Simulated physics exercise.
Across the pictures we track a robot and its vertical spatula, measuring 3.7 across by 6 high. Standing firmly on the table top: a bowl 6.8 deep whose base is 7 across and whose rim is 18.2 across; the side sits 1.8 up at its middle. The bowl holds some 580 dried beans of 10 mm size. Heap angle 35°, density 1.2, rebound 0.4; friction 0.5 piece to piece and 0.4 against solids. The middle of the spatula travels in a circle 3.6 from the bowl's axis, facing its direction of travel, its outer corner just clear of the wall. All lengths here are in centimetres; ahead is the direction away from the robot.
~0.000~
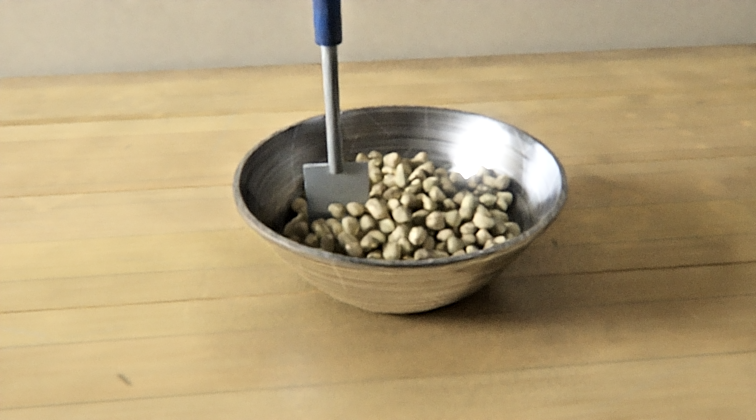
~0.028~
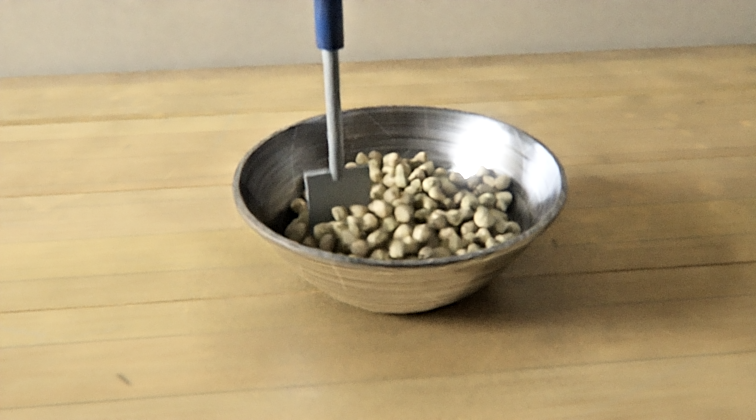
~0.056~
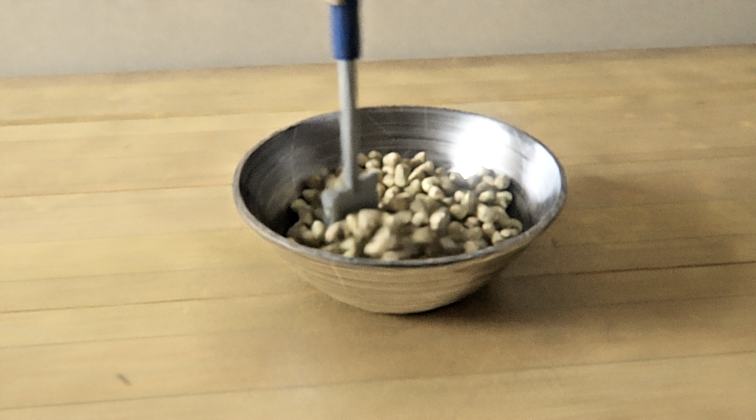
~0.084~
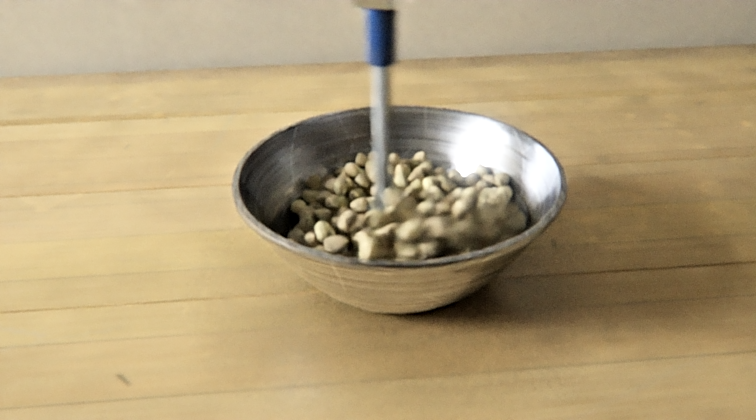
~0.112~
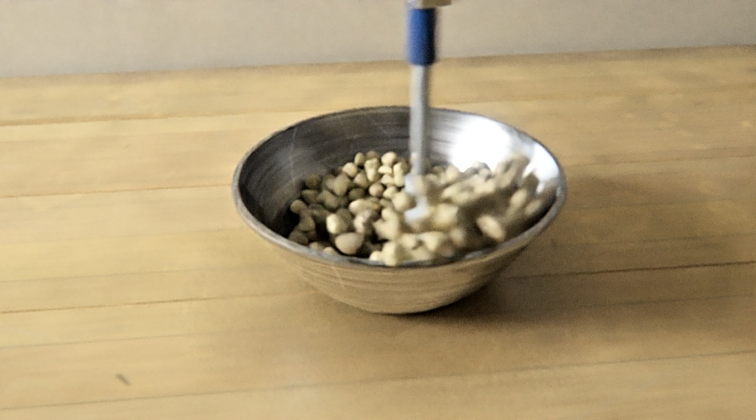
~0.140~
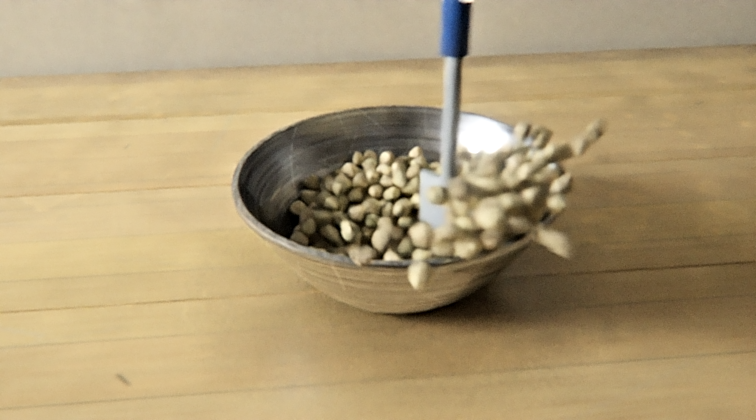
The clip shows a blue-handled spatula standing in a metal bowl of beans on a wooden table, then sweeping from left to right through them, pushing them into a heap and flinging some up over the right rim.
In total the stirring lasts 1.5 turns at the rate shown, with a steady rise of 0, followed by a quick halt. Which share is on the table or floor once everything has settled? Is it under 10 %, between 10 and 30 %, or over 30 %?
Over 30 %.
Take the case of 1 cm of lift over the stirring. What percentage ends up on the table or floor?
Around 35 percent of it.
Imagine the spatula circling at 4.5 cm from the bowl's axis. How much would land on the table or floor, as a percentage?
In that case some 45 %.
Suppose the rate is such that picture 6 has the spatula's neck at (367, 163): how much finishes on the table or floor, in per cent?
Roughly 5 percent of it.
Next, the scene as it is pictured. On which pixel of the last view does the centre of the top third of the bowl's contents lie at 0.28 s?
The upper third is centred close to (361, 128).
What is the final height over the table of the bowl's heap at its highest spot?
The top sits some 7.0 cm up.
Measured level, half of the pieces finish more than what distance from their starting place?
I'd estimate close to 10 cm.
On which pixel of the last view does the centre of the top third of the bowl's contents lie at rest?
The centre sits around (447, 185) in the last picture.
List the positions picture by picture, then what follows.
The first picture shows spatula neck at (335, 140), 0° round; upper third of the load around (403, 209), from x 295 to 510, top at y 160; 581 in the bowl.
The second picture shows spatula neck at (336, 145), 11° round; upper third of the load around (403, 213), from x 295 to 510, top at y 160.
The third picture shows spatula neck at (352, 158), 40° round; upper third of the load around (405, 219), from x 290 to 515, top at y 160.
The fourth picture shows spatula neck at (383, 166), 71° round; upper third of the load around (428, 220), from x 290 to 520, top at y 160.
The fifth picture shows spatula neck at (421, 165), 103° round; upper third of the load around (458, 212), from x 295 to 555, top at y 160; 577 in the bowl, 4 in flight or on the tool.
The sixth picture shows spatula neck at (450, 155), 134° round; upper third of the load around (488, 195), from x 300 to 595, top at y 130; 563 in the bowl, 18 in flight or on the tool.
After 0.28 s, 287° round, highest piece 11 above the table; 471 in the bowl, 35 on the table or floor, 75 in flight or on the tool.
After 0.42 s, 81° round, highest piece 10 above the table; 407 in the bowl, 136 on the table or floor, 38 in flight or on the tool.
After 0.68 s, 180° round, highest piece 7 above the table; 361 in the bowl, 219 on the table or floor, 1 in flight or on the tool.
After 1.38 s, 180° round, highest piece 7 above the table; 361 in the bowl, 220 on the table or floor.
At rest, 361 in the bowl, 220 on the table or floor. That is 38 % on the table or floor.
